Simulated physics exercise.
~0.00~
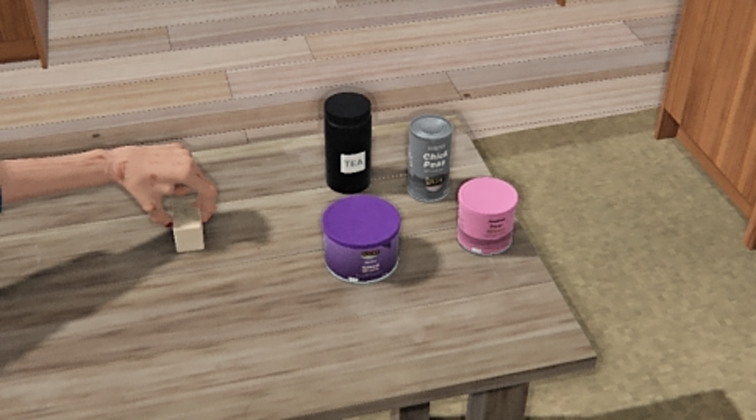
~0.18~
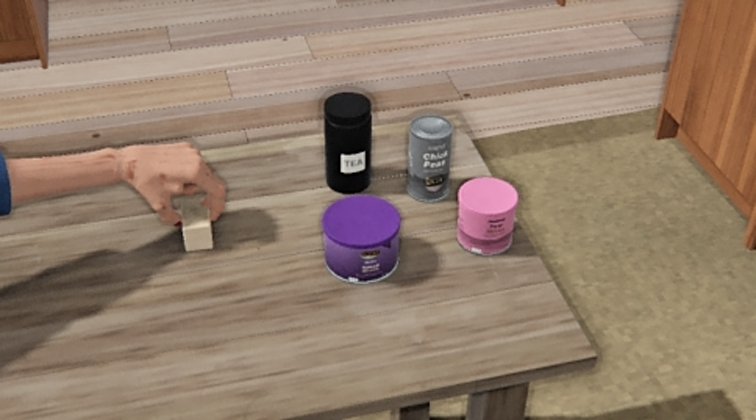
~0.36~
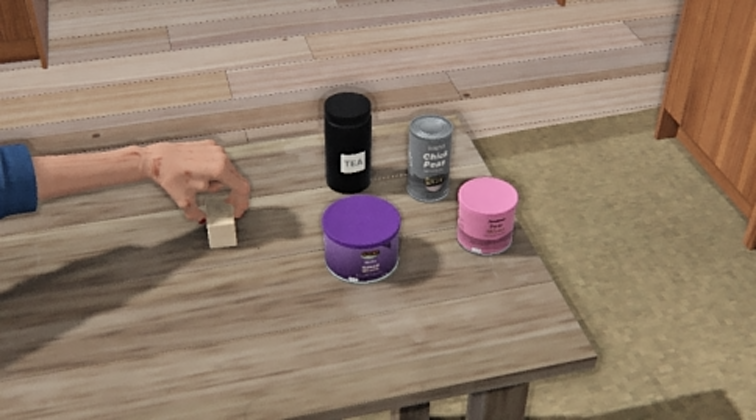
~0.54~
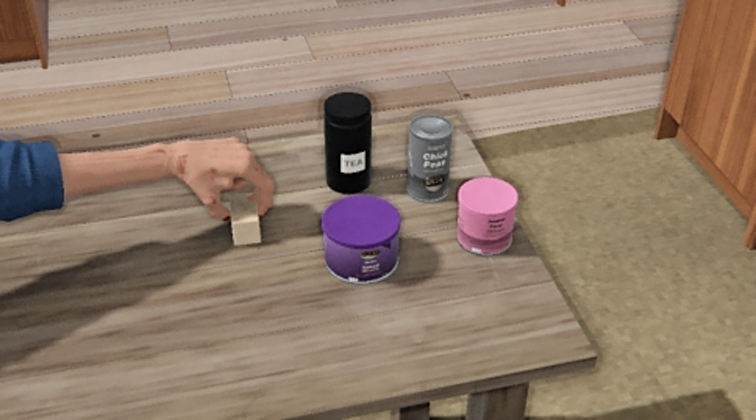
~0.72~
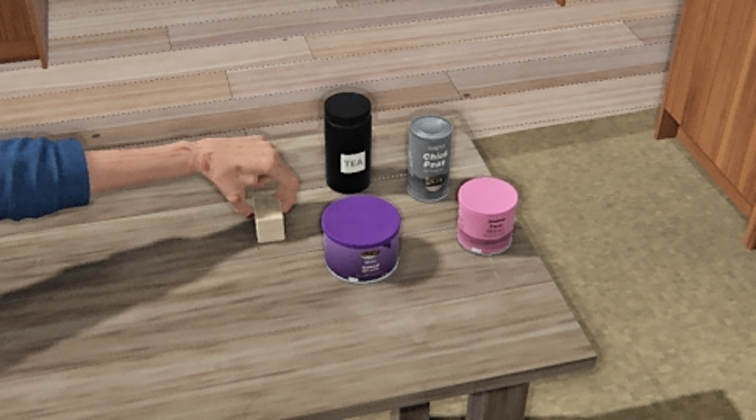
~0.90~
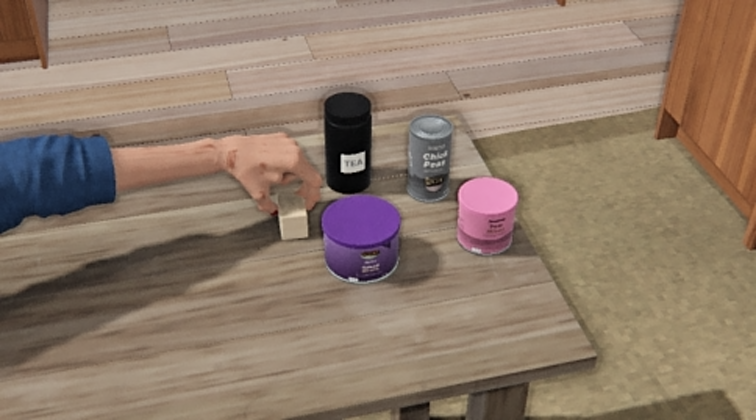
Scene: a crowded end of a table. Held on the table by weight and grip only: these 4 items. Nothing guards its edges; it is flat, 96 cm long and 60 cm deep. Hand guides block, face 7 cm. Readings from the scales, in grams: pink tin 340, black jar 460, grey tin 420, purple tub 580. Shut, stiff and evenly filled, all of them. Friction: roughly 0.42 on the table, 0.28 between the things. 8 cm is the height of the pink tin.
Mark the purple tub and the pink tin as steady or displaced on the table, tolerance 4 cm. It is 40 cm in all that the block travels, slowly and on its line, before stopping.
Marks: Purple tub steady; pink tin steady.
Around 1.50 s, 28 cm of push.
Around 1.90 s, 36 cm of push; grey tin shifted 2 cm.
Finally (2.5 s), all 4 still in place (within 4 cm). Final places as that camera would see them, purple tub near (361, 240), pink tin near (486, 217).
